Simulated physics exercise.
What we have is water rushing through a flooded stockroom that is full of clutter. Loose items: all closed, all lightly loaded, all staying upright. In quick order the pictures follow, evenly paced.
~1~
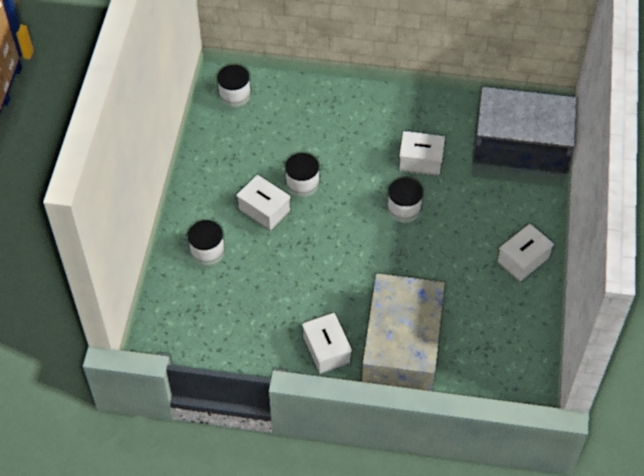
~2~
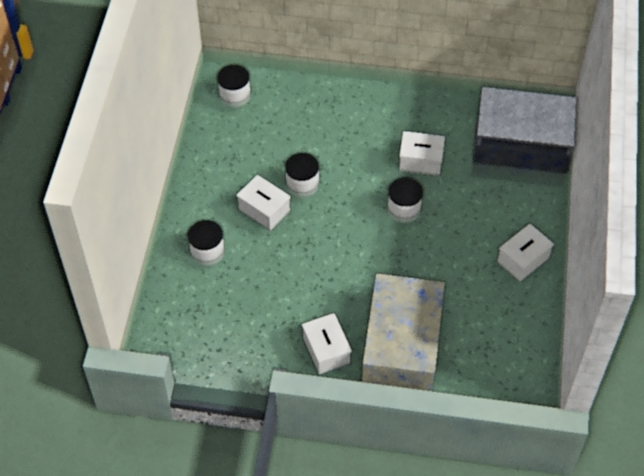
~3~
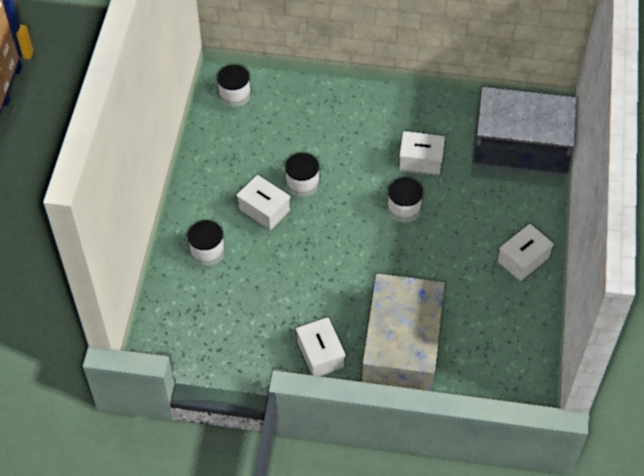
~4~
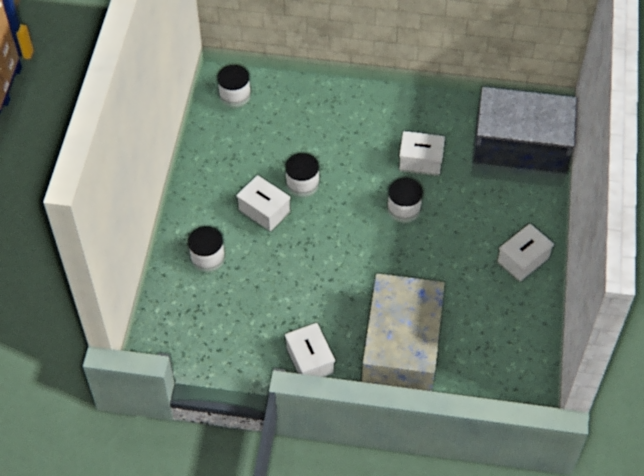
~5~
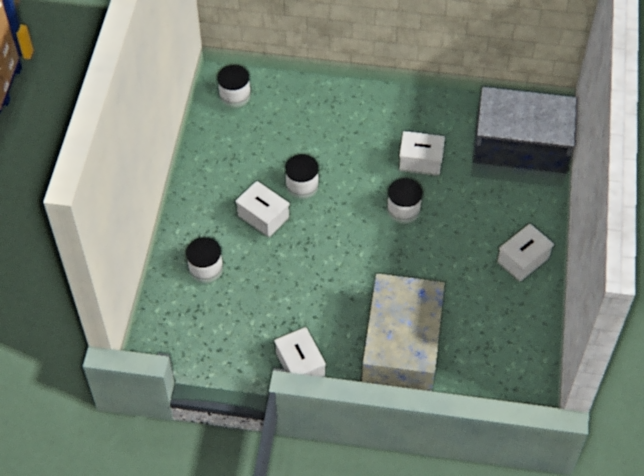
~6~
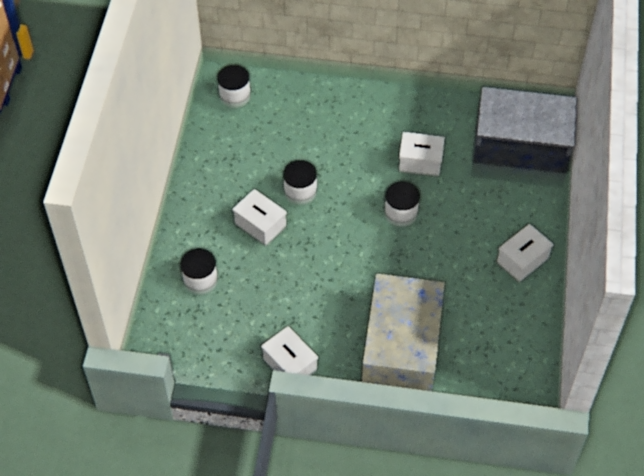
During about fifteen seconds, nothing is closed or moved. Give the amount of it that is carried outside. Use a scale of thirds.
On that scale, between one and two thirds.
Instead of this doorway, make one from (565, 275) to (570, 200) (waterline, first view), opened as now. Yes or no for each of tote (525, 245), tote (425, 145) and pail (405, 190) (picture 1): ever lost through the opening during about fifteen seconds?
The three read escape, escape and escape, respectively.
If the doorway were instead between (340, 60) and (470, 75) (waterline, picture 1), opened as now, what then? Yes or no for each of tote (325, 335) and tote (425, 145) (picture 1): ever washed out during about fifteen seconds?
First one remains put, second one leaves.
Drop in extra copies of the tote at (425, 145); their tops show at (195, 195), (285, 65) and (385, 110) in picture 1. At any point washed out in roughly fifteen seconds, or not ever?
First escapes, second doesn't escape, third doesn't escape.
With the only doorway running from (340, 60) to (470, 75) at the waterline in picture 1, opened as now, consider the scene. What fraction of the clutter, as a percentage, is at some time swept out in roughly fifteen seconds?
About 80 percent, I'd say.
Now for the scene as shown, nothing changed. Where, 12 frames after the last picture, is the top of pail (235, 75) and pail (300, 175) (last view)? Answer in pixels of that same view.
About (220, 103) and (246, 250).
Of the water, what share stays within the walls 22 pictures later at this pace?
Close to 64 percent of it stays.
A moment on, 0 of 8 are out; 8 afloat.
Next, 2 of 8 are out; 6 afloat.
Later, 4 of 8 are out; 4 afloat.
In the end, 5 of 8 are out; 3 afloat.
